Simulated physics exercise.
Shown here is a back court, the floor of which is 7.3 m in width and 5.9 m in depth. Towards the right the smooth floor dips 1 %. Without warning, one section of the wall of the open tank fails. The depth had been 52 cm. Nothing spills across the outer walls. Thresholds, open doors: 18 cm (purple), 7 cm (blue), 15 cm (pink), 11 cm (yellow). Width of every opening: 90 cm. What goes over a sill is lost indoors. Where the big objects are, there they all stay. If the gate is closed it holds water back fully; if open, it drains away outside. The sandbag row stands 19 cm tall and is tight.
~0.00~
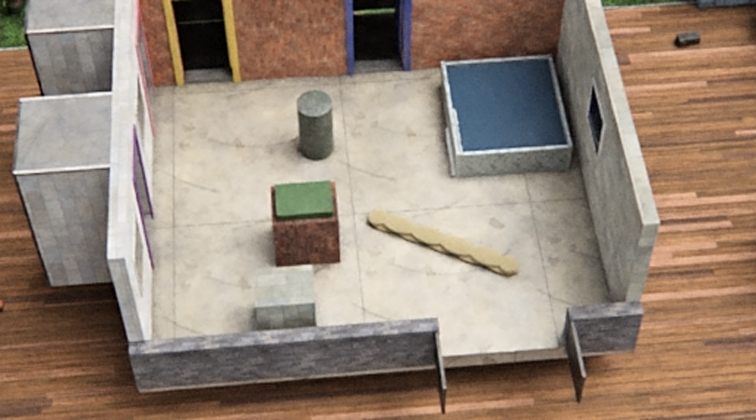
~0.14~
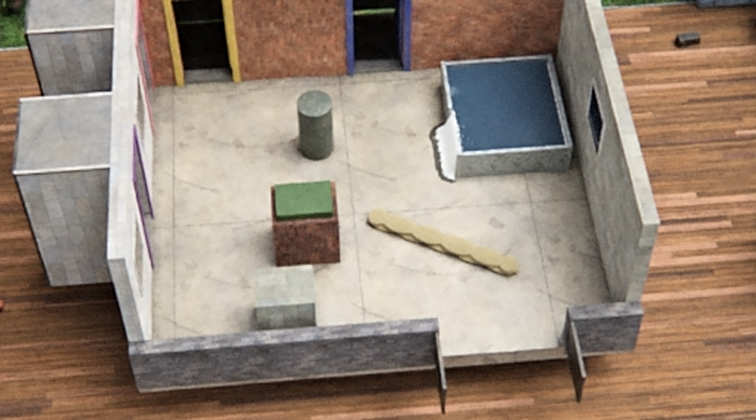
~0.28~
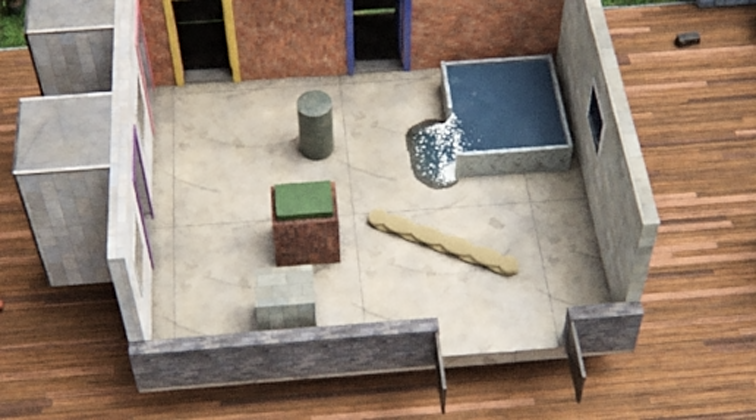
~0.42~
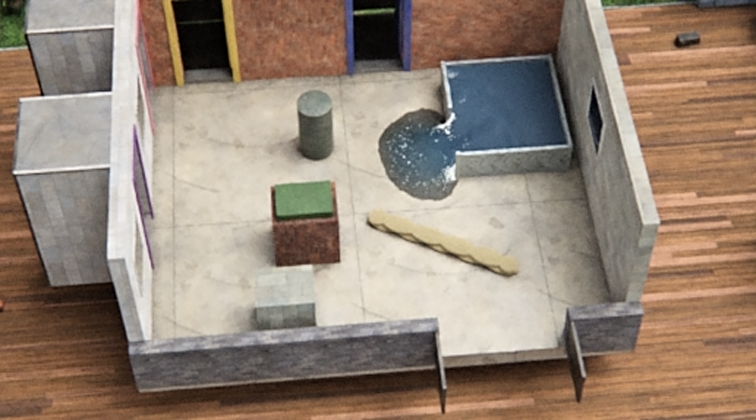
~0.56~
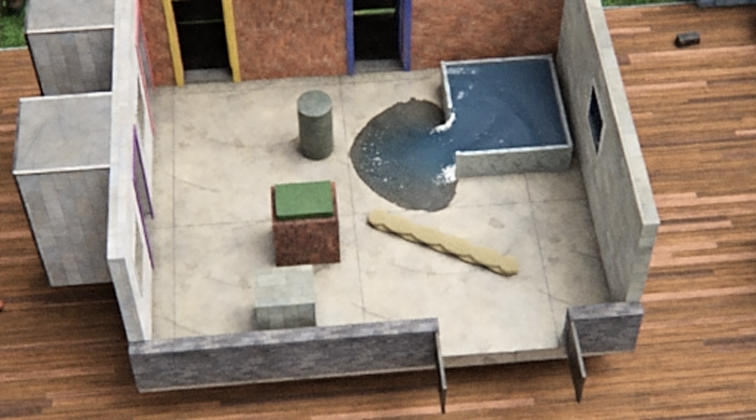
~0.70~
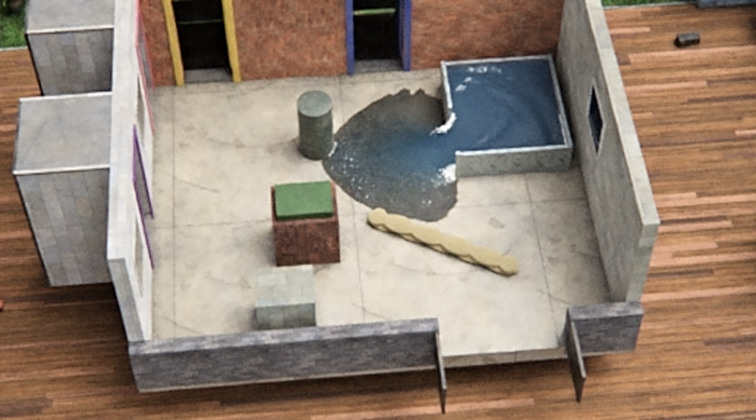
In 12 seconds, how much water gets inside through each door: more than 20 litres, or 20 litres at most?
At the purple door the limit will not be outstripped, at the blue door the limit will not be outstripped, at the pink door the limit will not be outstripped, at the yellow door the limit will not be outstripped.
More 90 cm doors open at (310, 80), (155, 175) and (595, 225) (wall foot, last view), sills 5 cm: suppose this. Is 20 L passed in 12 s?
More, more, less.
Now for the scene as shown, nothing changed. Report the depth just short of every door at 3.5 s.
Readings (cm): Purple = 17; blue = 3; pink = 10; yellow = 6.
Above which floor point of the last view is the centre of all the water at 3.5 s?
Balance point at about (390, 155).
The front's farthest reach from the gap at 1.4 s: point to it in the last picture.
That lands around (228, 188) in the last picture.
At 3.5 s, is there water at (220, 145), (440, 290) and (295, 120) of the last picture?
Soaked, untouched, soaked.
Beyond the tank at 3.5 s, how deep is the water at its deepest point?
About 19 cm.
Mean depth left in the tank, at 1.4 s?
Some 38 cm.
After 1.4 s water covers 20 % of the floor and is deepest (29 cm) near (446, 157); purple door not reached, blue door not reached, pink door not reached, yellow door not reached.
After 2.2 s water covers 35 % of the floor and is deepest (24 cm) near (340, 148); purple door not reached, blue door 2 cm at the sill, 0 L in, pink door not reached, yellow door not reached.
After 3.5 s water covers 50 % of the floor and is deepest (19 cm) near (153, 218); purple door 17 cm at the sill, 1 L in, blue door 3 cm at the sill, 0 L in, pink door 10 cm at the sill, 0 L in, yellow door 6 cm at the sill, 0 L in.
After 7.0 s water covers 75 % of the floor and is deepest (14 cm) near (294, 83); purple door 8 cm at the sill, 1 L in, blue door 3 cm at the sill, 0 L in, pink door 9 cm at the sill, 0 L in, yellow door 9 cm at the sill, 4 L in.
After 12.0 s water covers 95 % of the floor and is deepest (12 cm) near (550, 66); purple door 5 cm at the sill, 1 L in, blue door 6 cm at the sill, 1 L in, pink door 3 cm at the sill, 0 L in, yellow door 4 cm at the sill, 4 L in.
